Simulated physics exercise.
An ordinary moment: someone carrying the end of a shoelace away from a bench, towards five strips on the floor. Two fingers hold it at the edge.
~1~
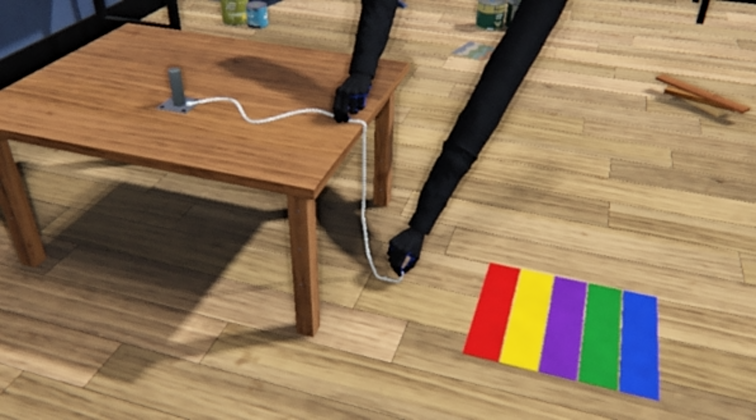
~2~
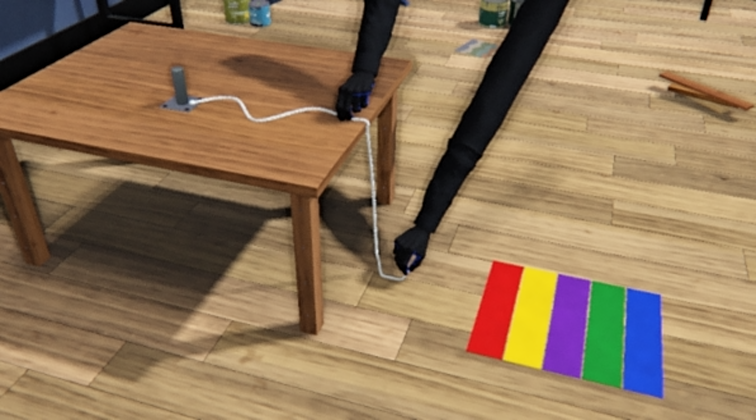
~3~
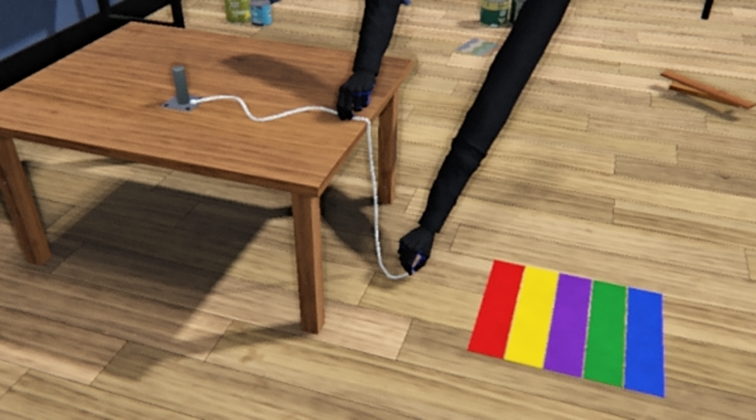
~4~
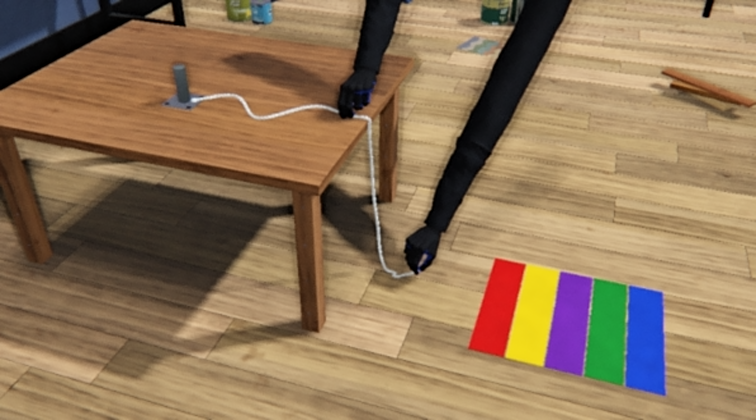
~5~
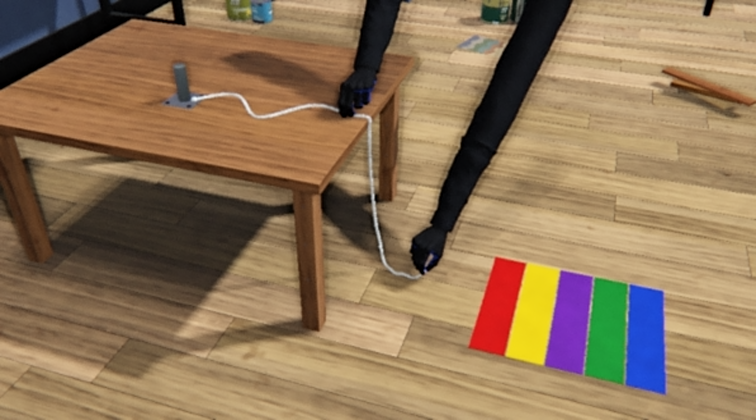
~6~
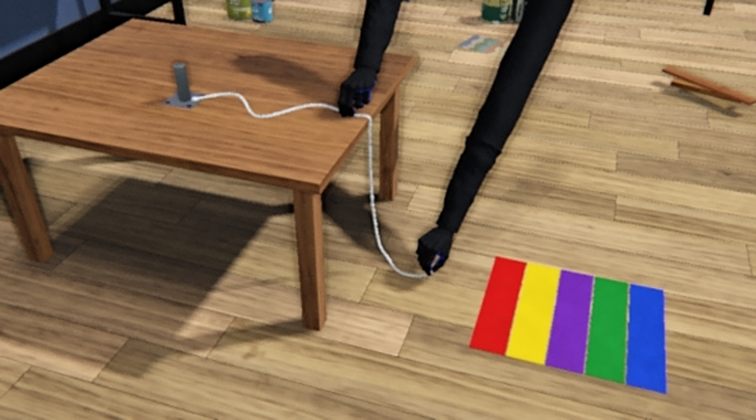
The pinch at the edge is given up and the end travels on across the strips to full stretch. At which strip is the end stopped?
The end stops over the purple strip.
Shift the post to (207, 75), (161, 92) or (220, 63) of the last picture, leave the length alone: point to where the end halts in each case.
The places are (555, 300), (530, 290) and (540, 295).
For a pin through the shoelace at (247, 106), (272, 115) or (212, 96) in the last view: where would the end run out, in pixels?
Near (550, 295), (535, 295) and (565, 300).
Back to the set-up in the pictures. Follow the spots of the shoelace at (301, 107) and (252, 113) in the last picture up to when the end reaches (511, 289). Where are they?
At (333, 119), then (278, 112).
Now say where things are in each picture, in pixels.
In the first frame, end (402, 273); red (485, 339); yellow (522, 347); purple (560, 356); green (600, 366); blue (639, 375).
In the second frame, end (408, 271); shoelace through (221, 98) (260, 121) (326, 111) (369, 145) (374, 204) (378, 260).
In the third frame, end (413, 271).
In the fourth frame, end (419, 271); shoelace through (223, 96) (262, 118) (328, 108) (370, 142) (374, 202) (381, 258).
In the fifth frame, end (425, 271).
In the sixth frame, end (431, 272); shoelace through (224, 94) (262, 117) (328, 107) (370, 140) (372, 200) (387, 256).
Early on, end near (511, 289); over red.
Midway, end near (549, 297); over yellow.
At the end of the slack, end near (571, 301); over purple. It gets as far as the purple strip.
